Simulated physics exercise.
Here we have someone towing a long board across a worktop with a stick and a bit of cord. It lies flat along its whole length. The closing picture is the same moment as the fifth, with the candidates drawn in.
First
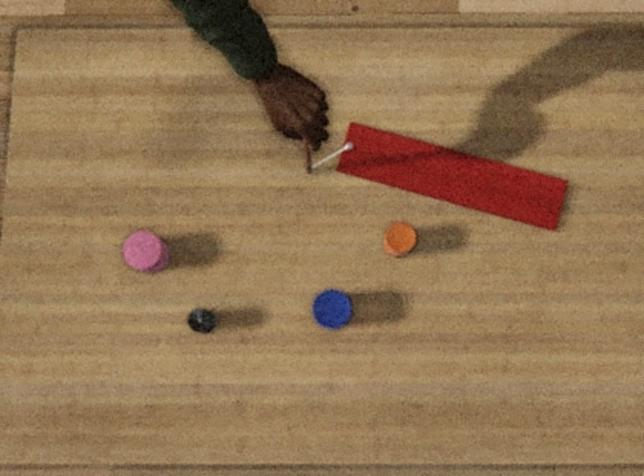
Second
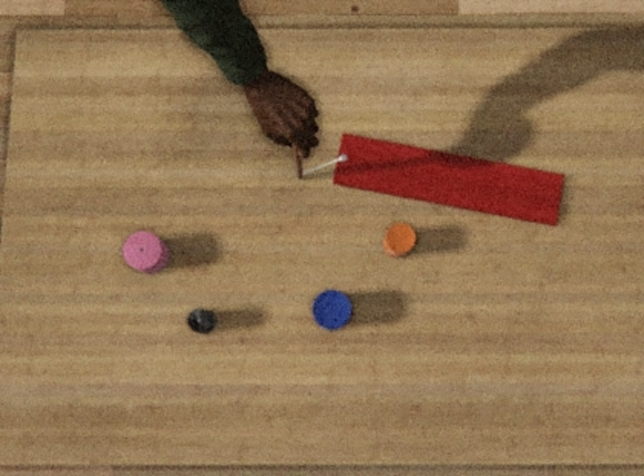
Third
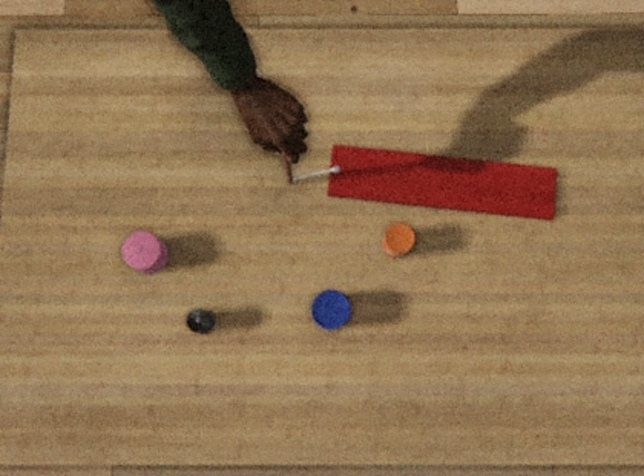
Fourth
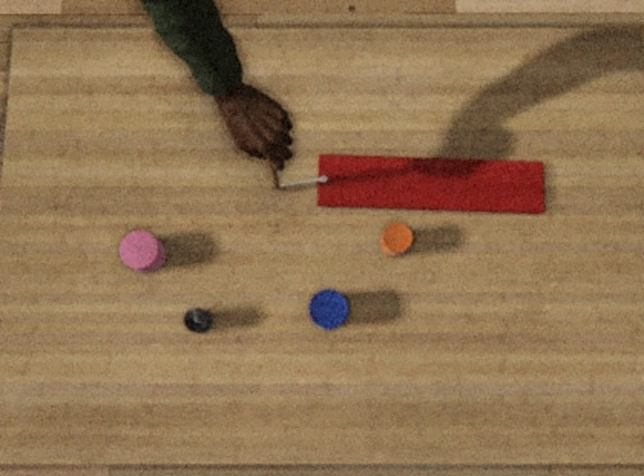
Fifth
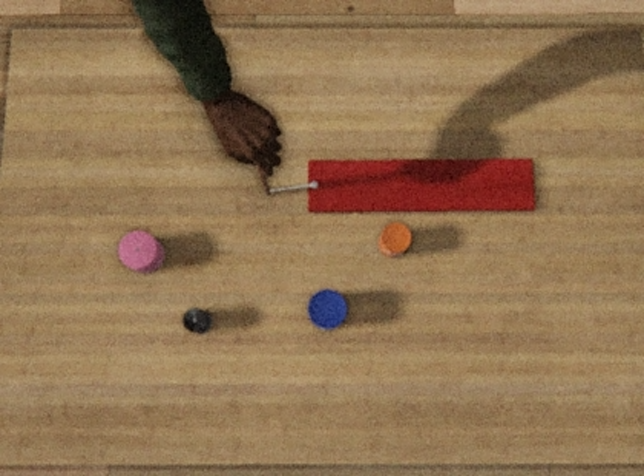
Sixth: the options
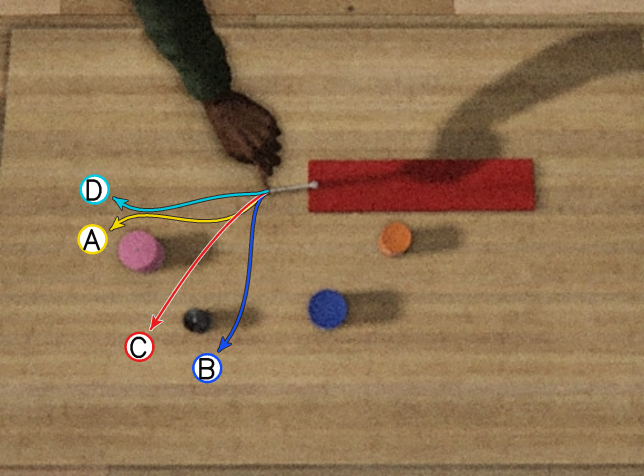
A long red board lies flat on a pale wooden worktop seen from directly above, with a hand in a dark green sleeve at its left end holding a stick and short cord. Below sit a pink tin at left, a small black object, a blue jar and an orange jar. The hand draws down and left, and the board swings level while sliding slightly left, as the view stays nearly still.
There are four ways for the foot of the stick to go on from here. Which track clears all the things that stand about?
Choose path D.
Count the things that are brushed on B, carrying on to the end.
In all, two.
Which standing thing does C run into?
It is the black candle.
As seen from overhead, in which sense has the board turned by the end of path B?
It turns anticlockwise.
On the marked copy, A from (268, 191) via (187, 220) to (111, 230); B from (268, 191) via (249, 276) to (219, 350); C from (268, 191) via (203, 253) to (151, 329); D from (268, 191) via (189, 203) to (114, 198).
Following D. Soon after the start, foot of the stick (214, 198), middle of the board (368, 189).
Later, foot of the stick (158, 210), middle of the board (312, 194).
In the end, foot of the stick (114, 199), middle of the board (269, 196); nothing has been touched.
As for the rest, A meets the pink tin; B meets the orange jar and blue jar; C meets the black candle.
